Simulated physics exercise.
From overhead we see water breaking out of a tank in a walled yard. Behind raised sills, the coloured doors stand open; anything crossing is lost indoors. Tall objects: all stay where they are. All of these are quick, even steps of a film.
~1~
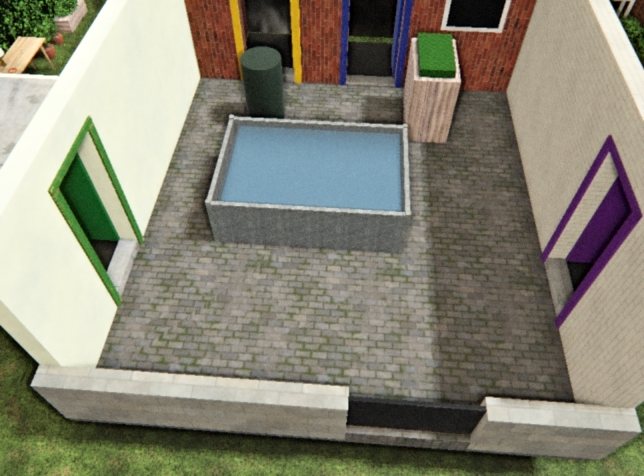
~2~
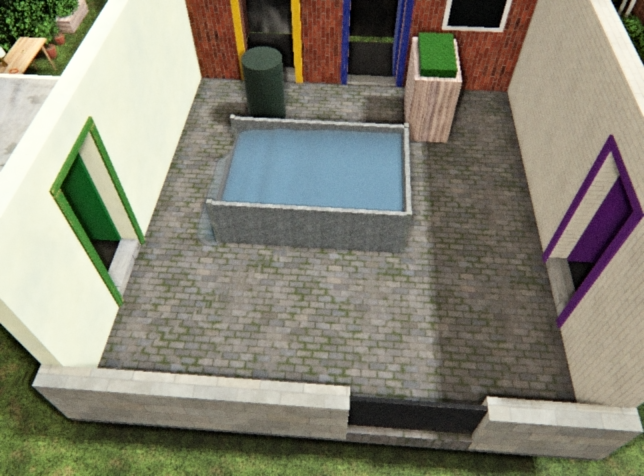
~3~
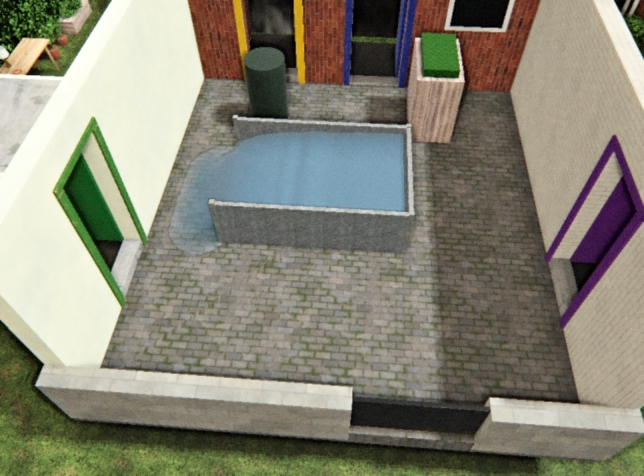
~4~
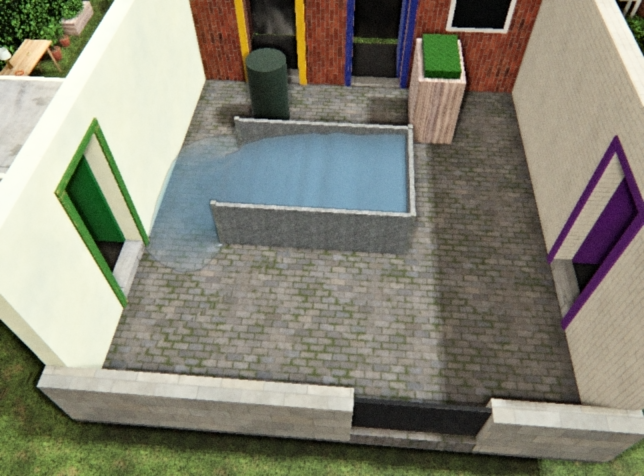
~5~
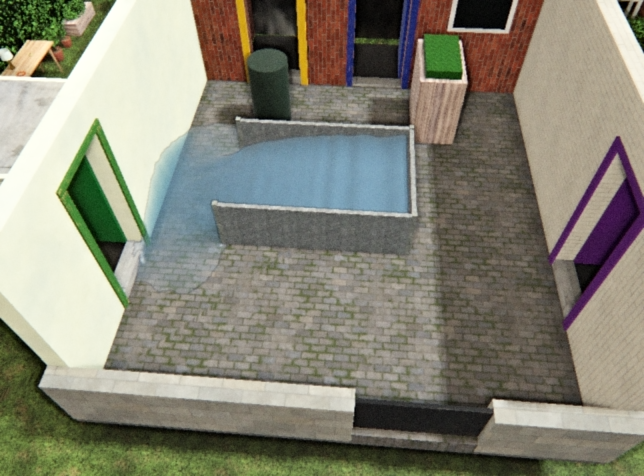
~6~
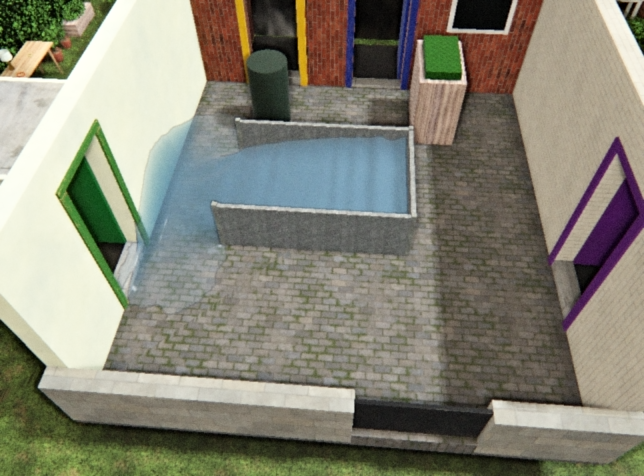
Water pouring from the open left end of a rectangular tank, spreading across a paved walled yard to the green-framed doorway's wall.
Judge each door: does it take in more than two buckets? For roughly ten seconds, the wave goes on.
Result: Blue door: Above two buckets; yellow door: Above two buckets; green door: Above two buckets; purple door: Two buckets at most.
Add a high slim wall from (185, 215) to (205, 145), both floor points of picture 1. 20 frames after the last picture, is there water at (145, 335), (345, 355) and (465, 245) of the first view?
Results in order: Swamped / swamped / bone-dry.
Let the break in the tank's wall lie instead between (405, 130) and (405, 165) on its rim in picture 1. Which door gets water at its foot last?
Answer - the door marked green.
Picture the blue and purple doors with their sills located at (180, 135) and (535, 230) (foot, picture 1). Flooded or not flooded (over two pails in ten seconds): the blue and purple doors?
My reading: Blue exceeds the limit, purple stays within the limit.
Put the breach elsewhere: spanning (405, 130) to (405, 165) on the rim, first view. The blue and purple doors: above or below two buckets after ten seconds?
In brief, the blue one goes past the mark; the purple one stops short.
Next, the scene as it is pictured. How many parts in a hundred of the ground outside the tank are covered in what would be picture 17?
Around 35 in a hundred.
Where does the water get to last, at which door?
The purple door.
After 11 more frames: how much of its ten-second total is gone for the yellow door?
Close to 5 %.
A moment on, water covers 20 % of the floor; the blue door not reached, the yellow door not reached, the green door under two buckets in, the purple door not reached.
Next, water covers 35 % of the floor; the blue door not reached, the yellow door under two buckets in, the green door over two buckets in, the purple door not reached.
Then, water covers 65 % of the floor; the blue door wet at the sill, nothing in, the yellow door over two buckets in, the green door over two buckets in, the purple door not reached.
Later, water covers 95 % of the floor; the blue door under two buckets in, the yellow door far over two buckets in, the green door over two buckets in, the purple door wet at the sill, nothing in.
In the end, water covers 100 % of the floor; the blue door far over two buckets in, the yellow door far over two buckets in, the green door over two buckets in, the purple door under two buckets in.
